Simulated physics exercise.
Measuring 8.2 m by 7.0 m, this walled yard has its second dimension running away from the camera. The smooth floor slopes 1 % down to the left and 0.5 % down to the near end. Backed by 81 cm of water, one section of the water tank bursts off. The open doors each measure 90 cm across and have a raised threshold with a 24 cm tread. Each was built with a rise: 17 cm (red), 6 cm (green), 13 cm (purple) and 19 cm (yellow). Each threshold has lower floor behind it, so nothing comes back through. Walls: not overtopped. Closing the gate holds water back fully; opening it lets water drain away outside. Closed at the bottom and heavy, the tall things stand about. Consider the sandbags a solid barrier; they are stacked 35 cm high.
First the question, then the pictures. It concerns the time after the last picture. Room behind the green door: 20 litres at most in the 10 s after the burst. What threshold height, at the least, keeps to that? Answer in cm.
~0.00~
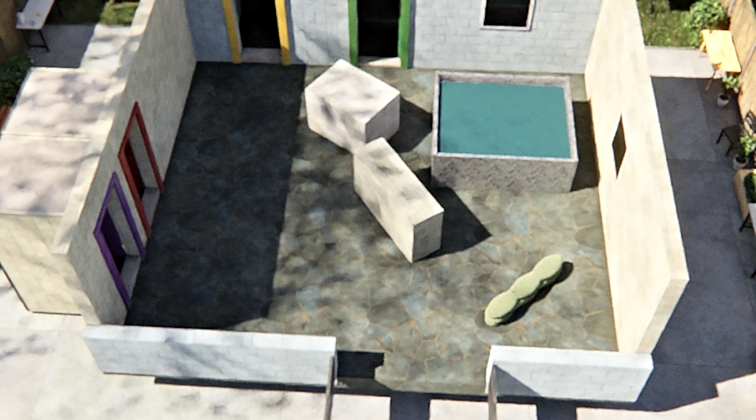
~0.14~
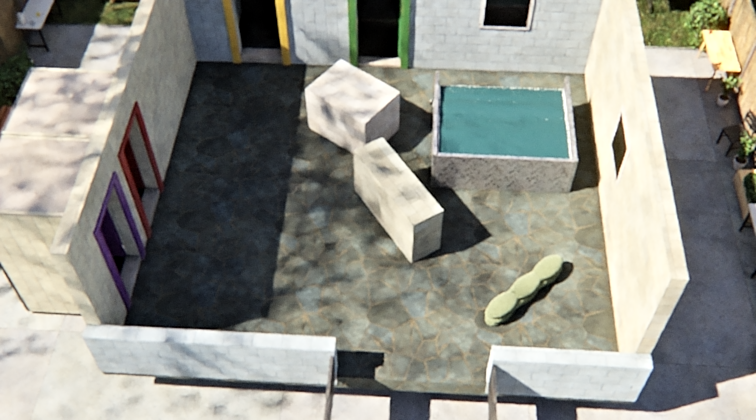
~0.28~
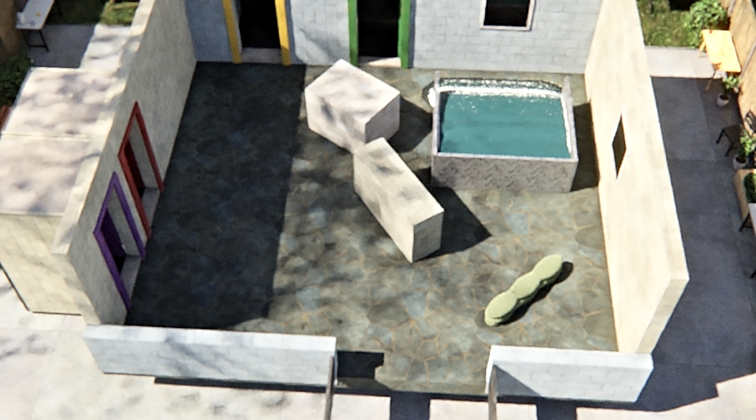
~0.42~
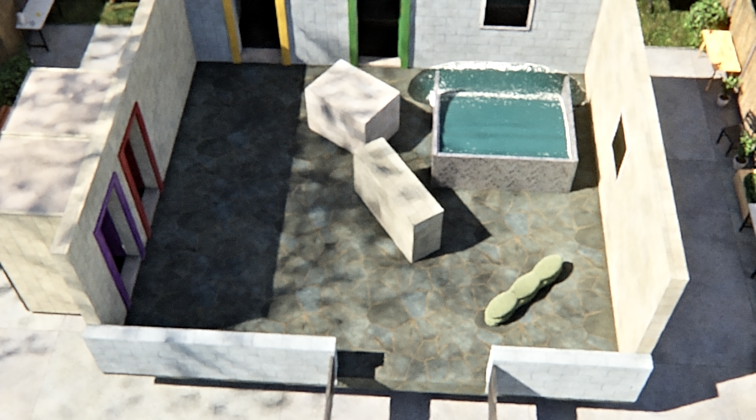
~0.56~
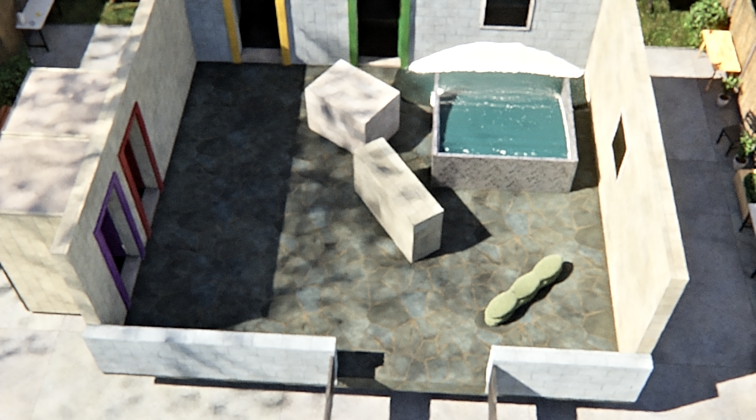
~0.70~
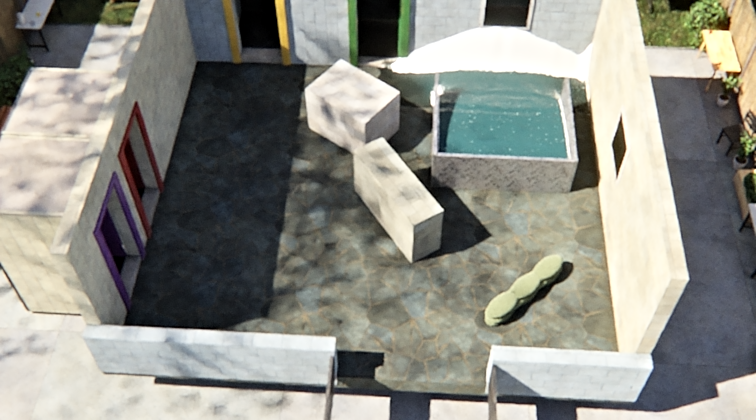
I would say about 13.5 cm.
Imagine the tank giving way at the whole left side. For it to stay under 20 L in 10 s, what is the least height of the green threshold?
The answer is some 32 cm.
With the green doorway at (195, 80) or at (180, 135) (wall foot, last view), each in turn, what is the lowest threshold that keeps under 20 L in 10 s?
In turn: About 31 cm, about 12.0 cm.
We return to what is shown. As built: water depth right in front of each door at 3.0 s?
In cm: Red 0, green 12, purple 0, yellow 14.
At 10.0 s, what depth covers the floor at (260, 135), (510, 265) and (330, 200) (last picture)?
Respectively 3 cm, 3 cm and 3 cm.
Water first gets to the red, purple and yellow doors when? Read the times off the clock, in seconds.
Red 3.4 s, purple 4.5 s, yellow 1.6 s.
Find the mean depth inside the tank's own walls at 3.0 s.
Mean depth: Approx. 28 cm.
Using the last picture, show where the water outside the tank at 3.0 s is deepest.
About (203, 71).
After 1.4 s water covers 15 % of the floor, deepest (68 cm) near (581, 78); 16 cm at the green door, 5 litres in over its 6 cm threshold.
After 3.0 s water covers 35 % of the floor, deepest (44 cm) near (203, 71); 12 cm at the green door, 59 litres in over its 6 cm threshold.
After 10.0 s water covers 90 % of the floor, deepest (18 cm) near (117, 352); 6 cm at the green door, 107 litres in over its 6 cm threshold.
At the green door as built, the water arrived by 0.8 s and peaked near 16 cm at 1.8 s.
With a threshold of 11.5 cm, 33 litres would have come in within the 10 s; with 16 cm, 10 litres. So under 20 litres takes about 13.5 cm.
